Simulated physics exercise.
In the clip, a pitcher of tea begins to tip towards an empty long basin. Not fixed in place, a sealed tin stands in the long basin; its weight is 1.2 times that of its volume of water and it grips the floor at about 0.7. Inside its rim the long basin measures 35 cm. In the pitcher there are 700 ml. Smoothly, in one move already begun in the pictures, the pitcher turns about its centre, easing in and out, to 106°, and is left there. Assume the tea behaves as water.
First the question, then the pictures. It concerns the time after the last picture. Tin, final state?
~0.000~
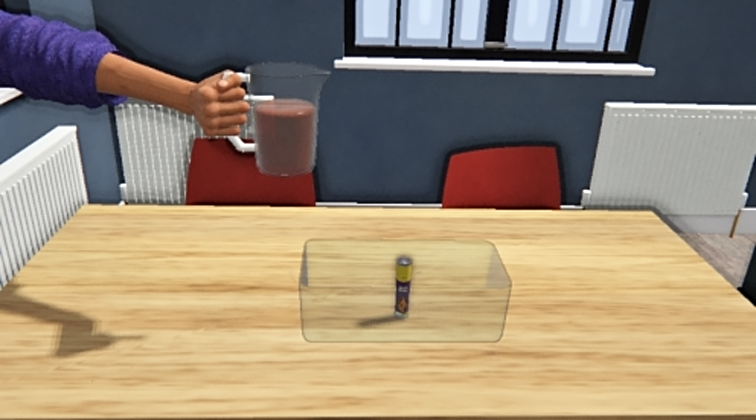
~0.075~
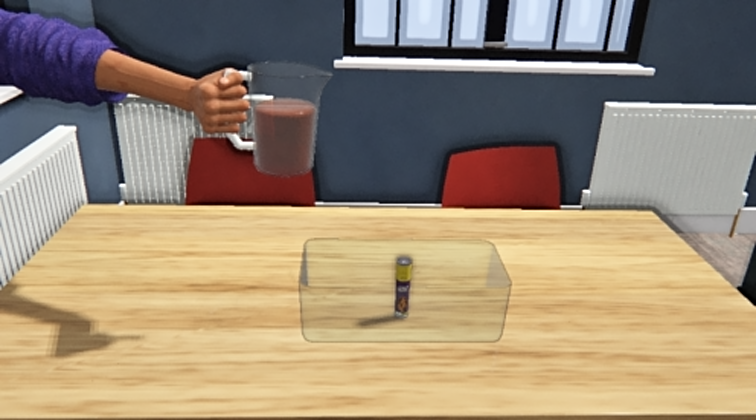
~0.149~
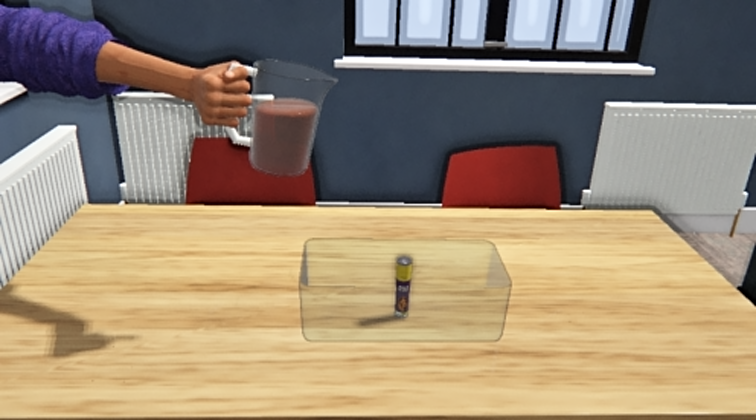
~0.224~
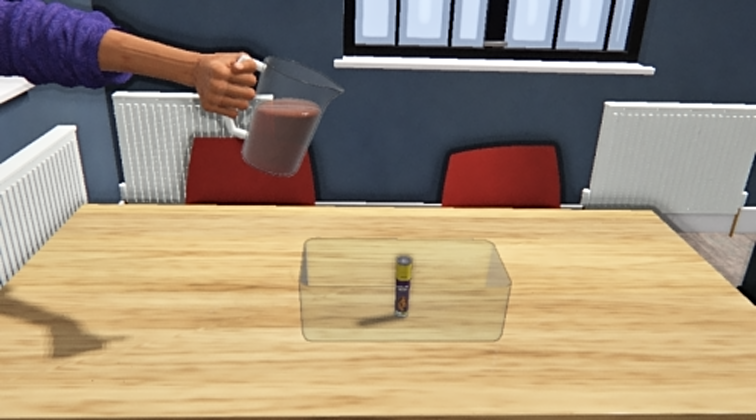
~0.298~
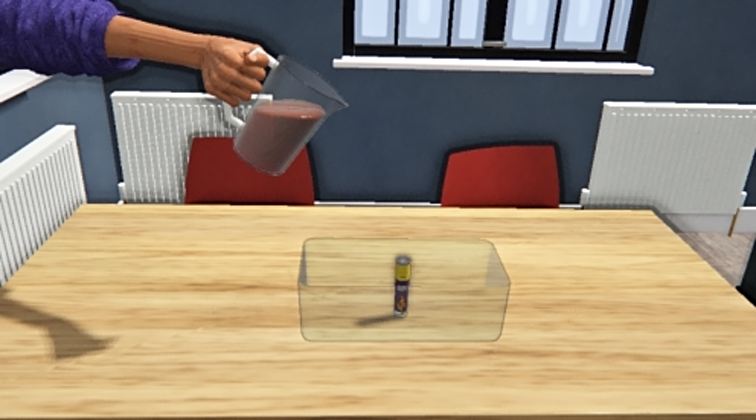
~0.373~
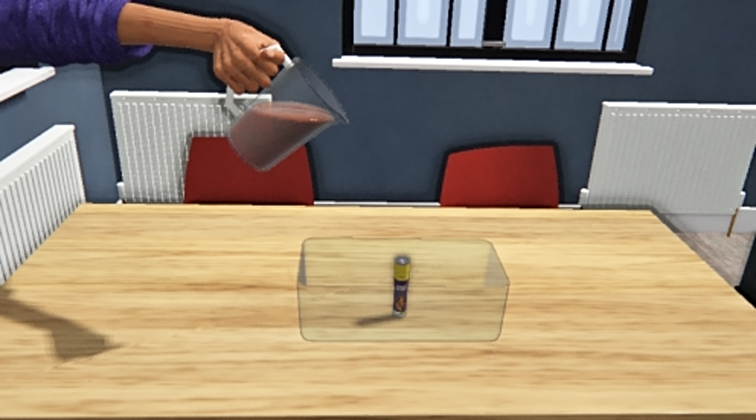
Fallen.
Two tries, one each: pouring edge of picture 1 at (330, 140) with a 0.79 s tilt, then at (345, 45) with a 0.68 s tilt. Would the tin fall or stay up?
First it stays on its base; then it tips over.
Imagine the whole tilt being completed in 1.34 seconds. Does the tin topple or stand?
Result: Tin tipped over.
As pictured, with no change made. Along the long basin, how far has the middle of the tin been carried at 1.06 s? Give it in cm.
It has moved some 7 cm.
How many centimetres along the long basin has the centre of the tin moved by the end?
It finishes around 9.5 cm from where it began.
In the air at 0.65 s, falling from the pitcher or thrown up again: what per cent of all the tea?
Roughly 28 percent.
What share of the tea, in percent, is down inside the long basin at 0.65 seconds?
At that time the basin holds about 2 per cent of the liquid.
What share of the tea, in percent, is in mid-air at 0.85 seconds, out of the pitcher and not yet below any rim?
Near 36 per cent, I'd say.
Then, 0.65 s in, the tilt is 98° and 69 per cent is still to pour; the tin stands where it began.
Then, 0.85 s in, the tilt is 106° and 20 per cent is still to pour; the tin stands 3 cm from where it began.
Then, 1.06 s in, the tilt is 106° and 3 per cent is still to pour; the tin leans 55°.
Then, 1.29 s in, the tilt is 106° and 0 per cent is still to pour; the tin lies on its side.
Finally, the tin lies on its side.
